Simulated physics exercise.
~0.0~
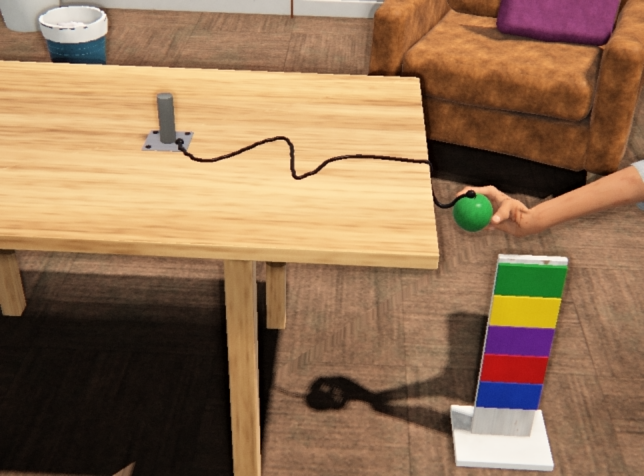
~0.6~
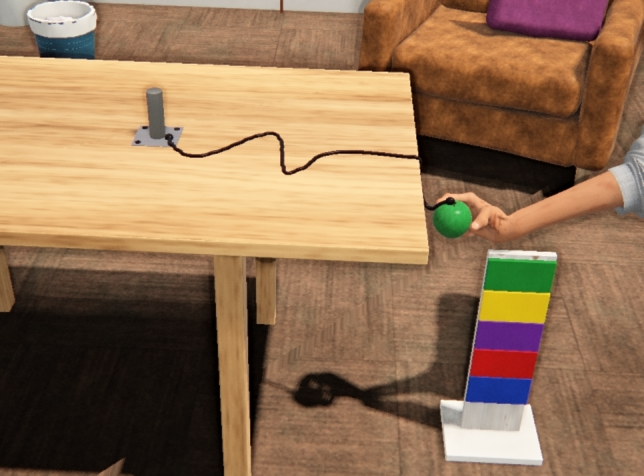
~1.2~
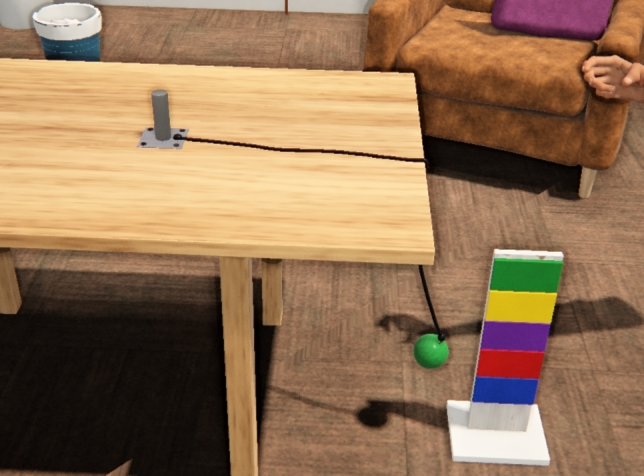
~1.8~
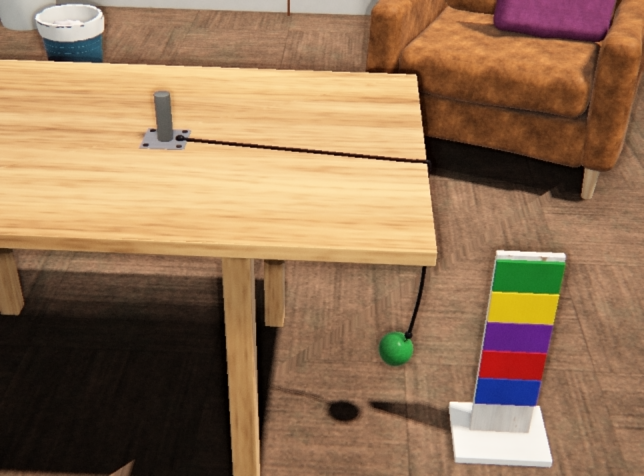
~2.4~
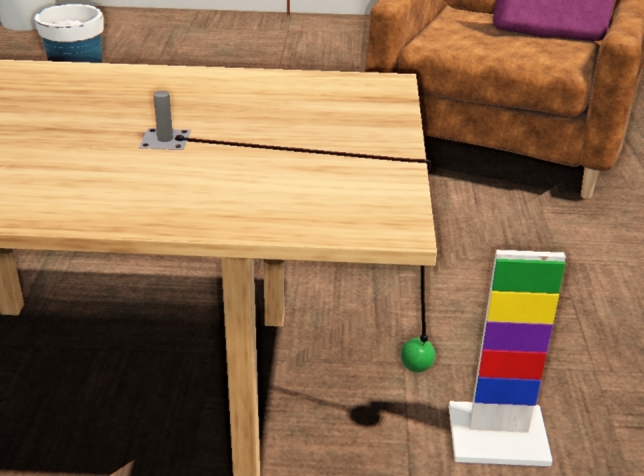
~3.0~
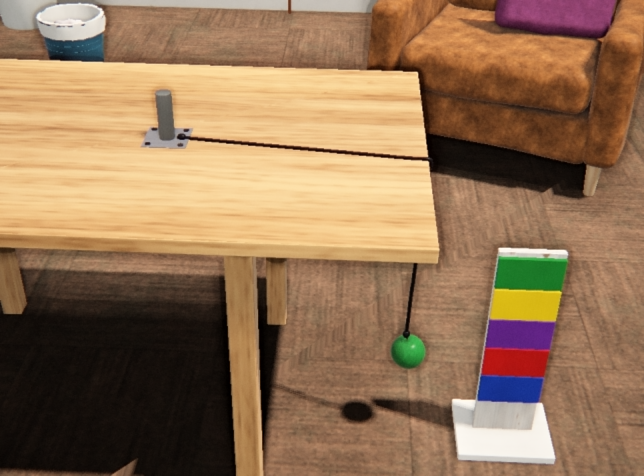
A hand reaches in from the right, holding a green apple on a dark cord just past the edge of a light wooden table, seen from slightly above. The wavy cord runs across the tabletop to a small grey post, while a board banded green, yellow, purple, red and blue stands on the floor at right, before a brown armchair. The hand shifts slightly, then lets go and draws back. The apple drops and the cord pulls straight. It swings left, then right, then slightly left again, hanging level with the red band.
